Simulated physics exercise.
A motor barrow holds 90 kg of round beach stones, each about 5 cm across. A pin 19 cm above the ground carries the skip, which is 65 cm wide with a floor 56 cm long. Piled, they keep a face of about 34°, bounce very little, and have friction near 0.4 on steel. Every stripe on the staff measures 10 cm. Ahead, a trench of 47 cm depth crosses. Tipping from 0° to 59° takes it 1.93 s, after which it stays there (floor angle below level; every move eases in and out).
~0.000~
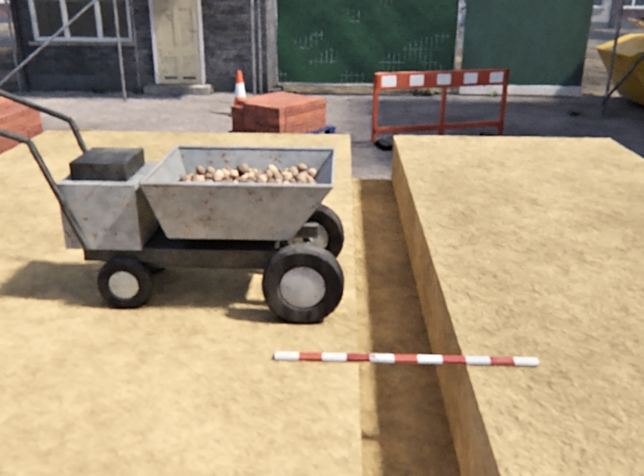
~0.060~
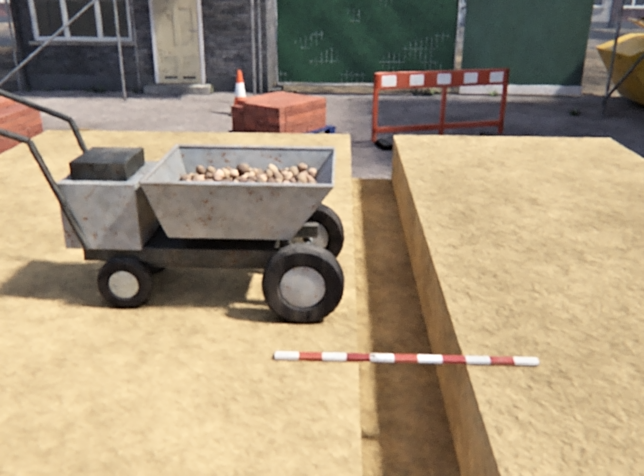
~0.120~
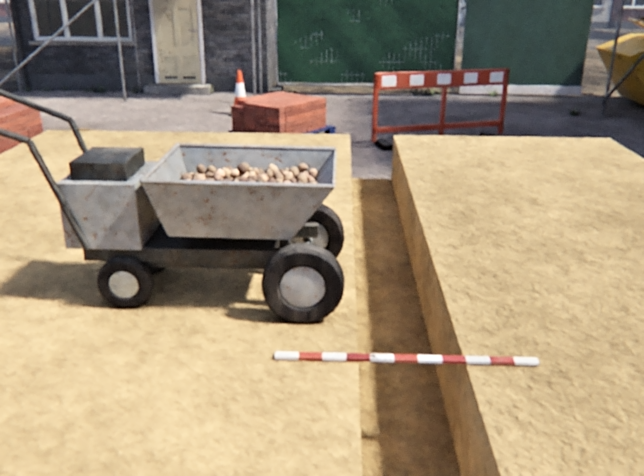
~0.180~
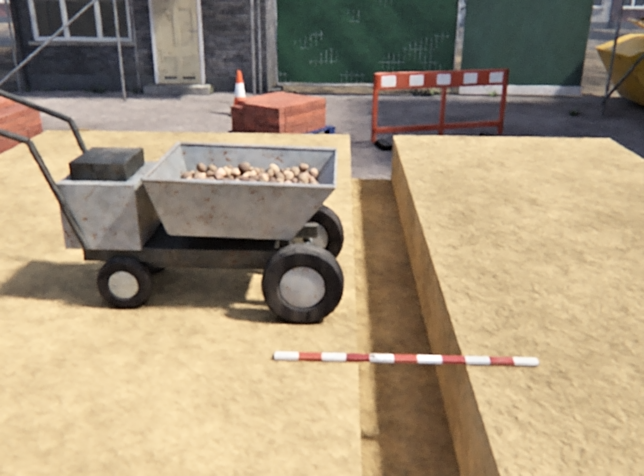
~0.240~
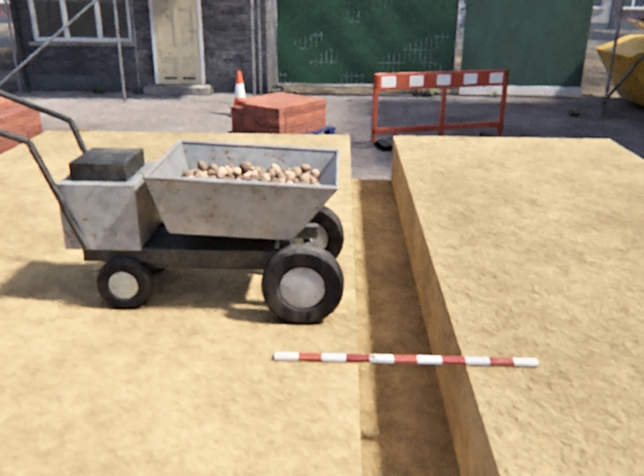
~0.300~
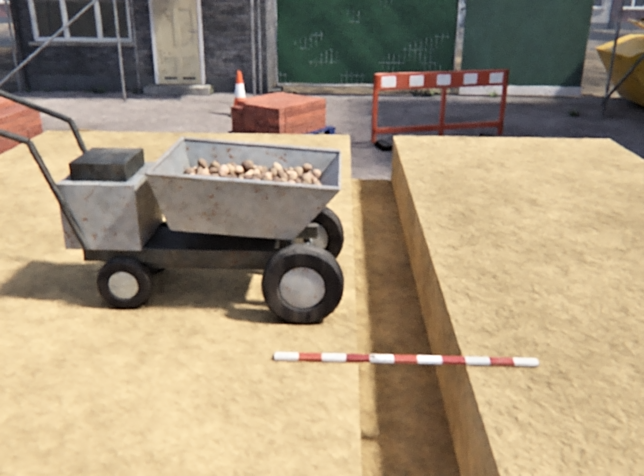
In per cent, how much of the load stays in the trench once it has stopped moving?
I would say about 60 per cent.
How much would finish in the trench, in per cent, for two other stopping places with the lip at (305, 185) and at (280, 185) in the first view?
About 75 per cent from the first spot, about 75 from the second.
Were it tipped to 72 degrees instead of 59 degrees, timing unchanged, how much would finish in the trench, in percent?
Near 70 per cent then.
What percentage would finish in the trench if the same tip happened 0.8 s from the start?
Something close to 45 per cent.
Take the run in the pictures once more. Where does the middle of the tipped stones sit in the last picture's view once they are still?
About (414, 364).
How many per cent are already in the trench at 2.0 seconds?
Roughly 15 percent of the load.
After 1.5 s the floor is at 50°; 100 % in the skip; the foremost stones are at (390, 214).
After 2.0 s the floor is at 59°; 80 % in the skip, 17 % in the trench, 4 % past the trench; the foremost stones are at (475, 310).
After 2.4 s the floor is at 59°; 58 % in the skip, 32 % in the trench, 10 % past the trench; the foremost stones are at (519, 296).
After 4.3 s the floor is at 59°; 29 % in the skip, 60 % in the trench, 11 % past the trench; the foremost stones are at (537, 286).
